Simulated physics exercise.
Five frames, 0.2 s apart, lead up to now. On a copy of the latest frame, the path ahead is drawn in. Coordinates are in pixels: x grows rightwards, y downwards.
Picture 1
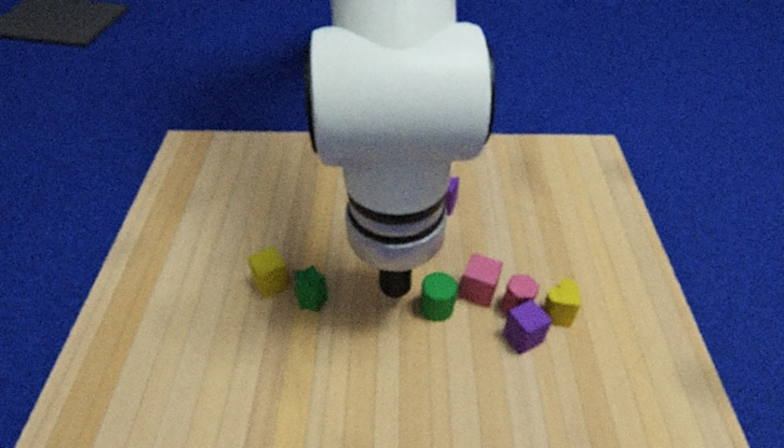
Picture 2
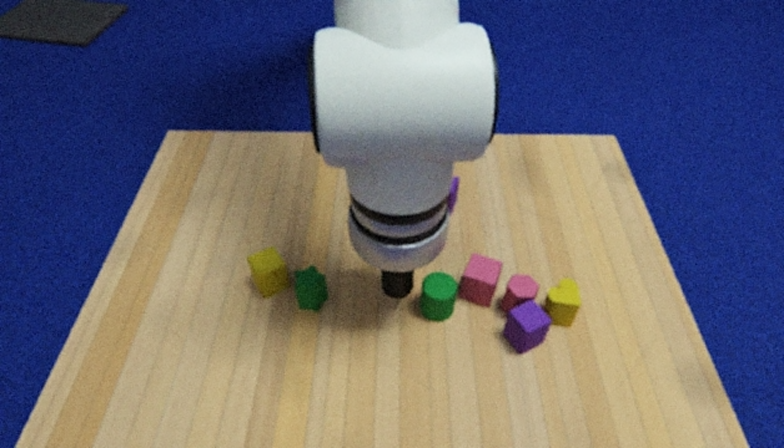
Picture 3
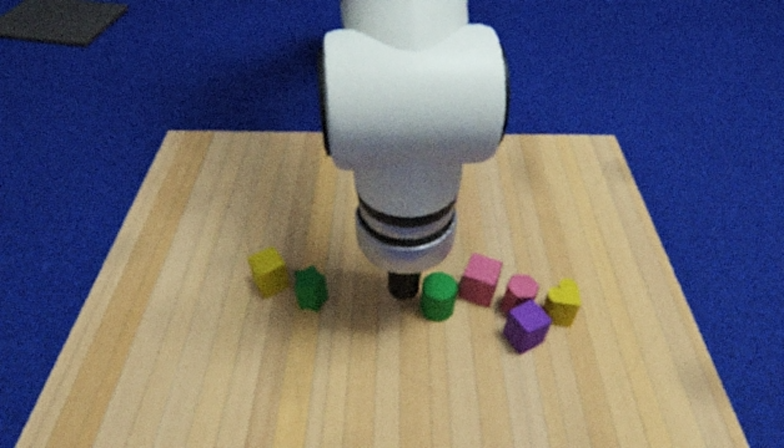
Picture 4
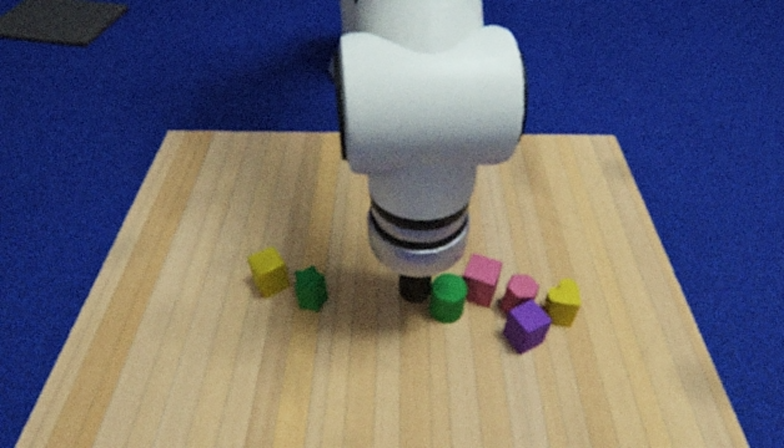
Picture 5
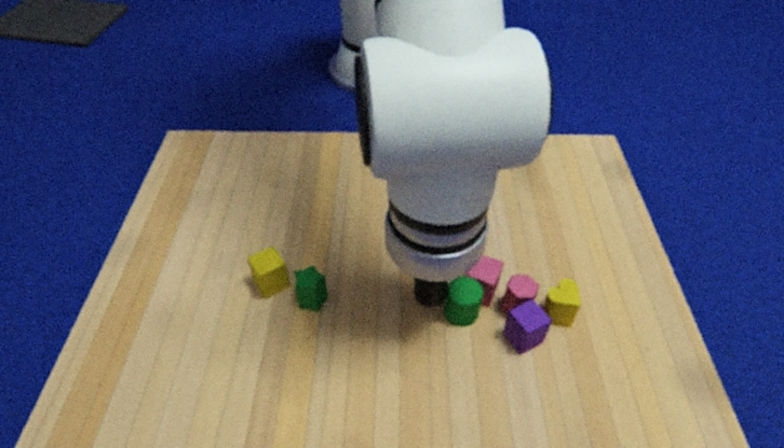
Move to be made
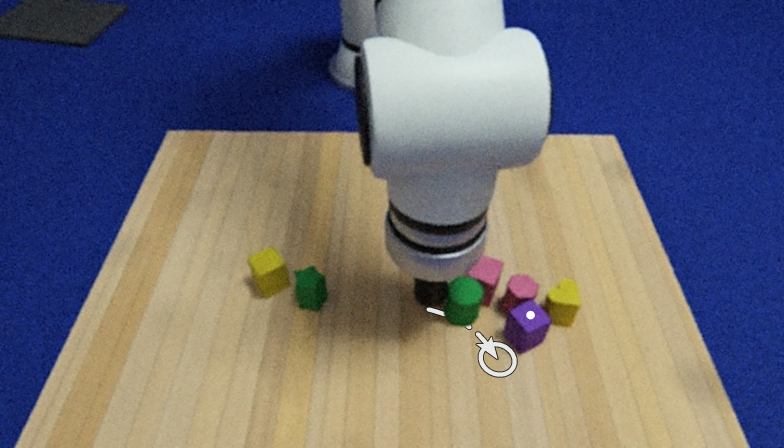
A white robot arm with a dark tip reaches down over a striped wooden board on a blue floor, seen from above and in front by a still camera. A yellow block and a green star-like block sit at left, with a green cylinder, pink square, pink hexagon, purple cube and yellow heart-shaped block at right. The arm slides slowly right, pushing the cylinder against the pink square, which shifts slightly.
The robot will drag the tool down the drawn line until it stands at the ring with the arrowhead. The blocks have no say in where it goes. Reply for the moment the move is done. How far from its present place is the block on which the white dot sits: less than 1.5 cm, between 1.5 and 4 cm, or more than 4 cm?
Result: 1.5-4 cm.
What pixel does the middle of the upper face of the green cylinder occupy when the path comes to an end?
At roughly (522, 308).
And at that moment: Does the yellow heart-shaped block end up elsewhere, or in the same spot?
The yellow heart-shaped block will stay where it stands.
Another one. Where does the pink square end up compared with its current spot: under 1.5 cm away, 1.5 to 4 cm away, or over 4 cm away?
Its final spot will lie within 1.5 cm of the current one.
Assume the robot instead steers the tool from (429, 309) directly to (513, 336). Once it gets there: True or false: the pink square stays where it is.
The claim holds.
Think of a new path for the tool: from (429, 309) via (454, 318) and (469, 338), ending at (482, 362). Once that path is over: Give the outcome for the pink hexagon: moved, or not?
It holds its position.
The line goes from (429, 309) by way of (456, 319) and (480, 336) to (498, 359); the dot is on the purple square.
What follows on the original path. Halfway along, tool (472, 312); green cylinder (508, 301); pink hexagon (530, 284); purple square (540, 319).
At the end, tool (502, 345); green cylinder (522, 308); pink square unmoved; pink hexagon (533, 283), turned 15° anticlockwise; purple square (556, 325); yellow heart-shaped block unmoved.
